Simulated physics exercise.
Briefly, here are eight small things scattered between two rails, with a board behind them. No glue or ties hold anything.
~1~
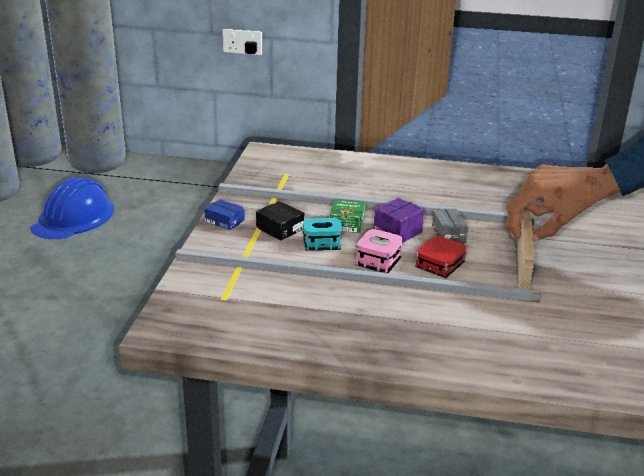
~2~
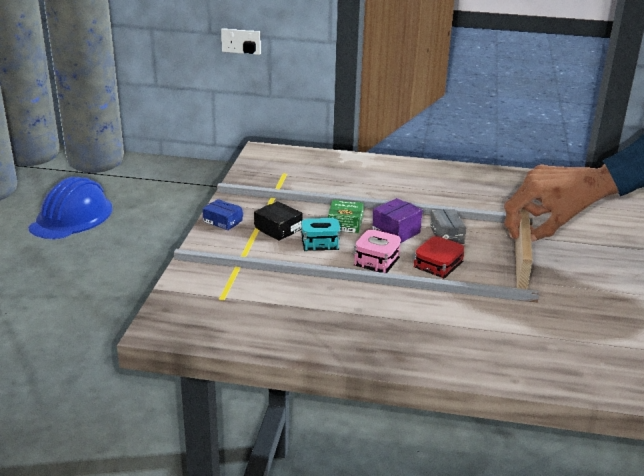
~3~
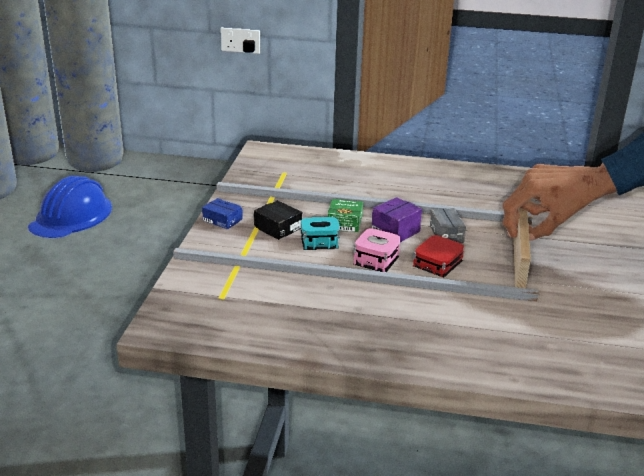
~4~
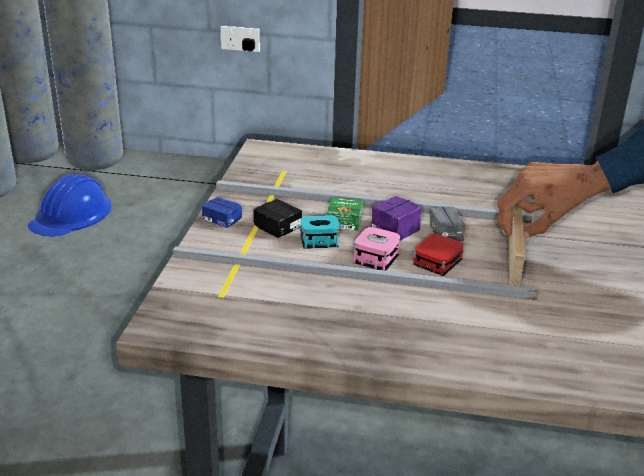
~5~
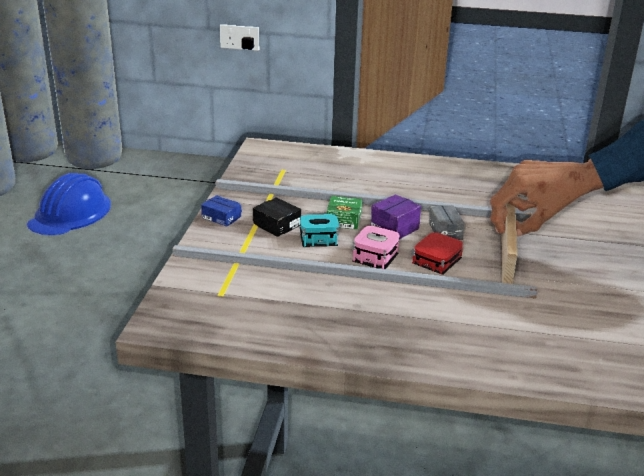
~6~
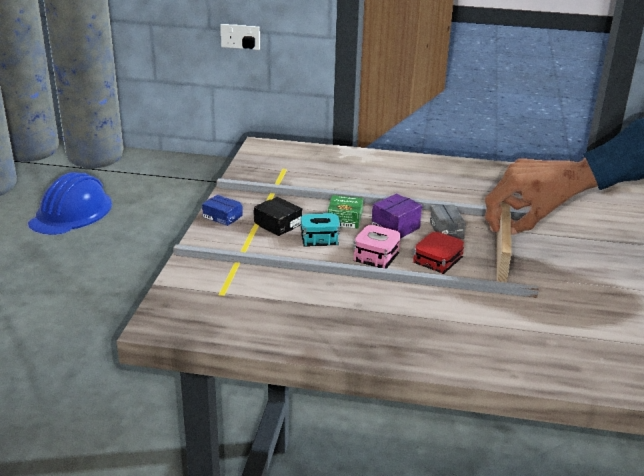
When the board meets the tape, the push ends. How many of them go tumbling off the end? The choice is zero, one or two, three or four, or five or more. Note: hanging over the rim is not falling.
The push drops a trio or a foursome off the table.
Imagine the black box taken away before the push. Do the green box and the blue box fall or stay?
The green box ends up below while the blue box ends up below.
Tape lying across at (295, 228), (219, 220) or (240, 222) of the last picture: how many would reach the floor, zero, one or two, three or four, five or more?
One to two; five or over; five or more.
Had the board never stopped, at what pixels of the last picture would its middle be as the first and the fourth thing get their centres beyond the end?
Its middle is around (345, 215) and later (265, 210).
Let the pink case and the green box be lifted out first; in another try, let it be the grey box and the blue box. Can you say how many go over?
2 in the first try, 1 in the second.
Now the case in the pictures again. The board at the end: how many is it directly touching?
I count 2 of them.
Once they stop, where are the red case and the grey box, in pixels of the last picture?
Roughly at (232, 233) and at (254, 200), in that order.
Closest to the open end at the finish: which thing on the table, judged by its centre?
The one you want is the pink case.
Soon after, none off yet; blue box at rest near (222, 210); black box at rest near (278, 216); turquoise case at rest near (320, 230).
Then, none off yet; blue box moved a little near (213, 208); black box moved about its own width near (247, 211); turquoise case moved about its own width near (275, 222).
Further on, one off so far; blue box on the floor near (171, 464); black box moved well along near (196, 204); turquoise case moved well along near (228, 216).
By the end, the number that fall off is three or four; fallen, green box, turquoise case, black box and blue box.
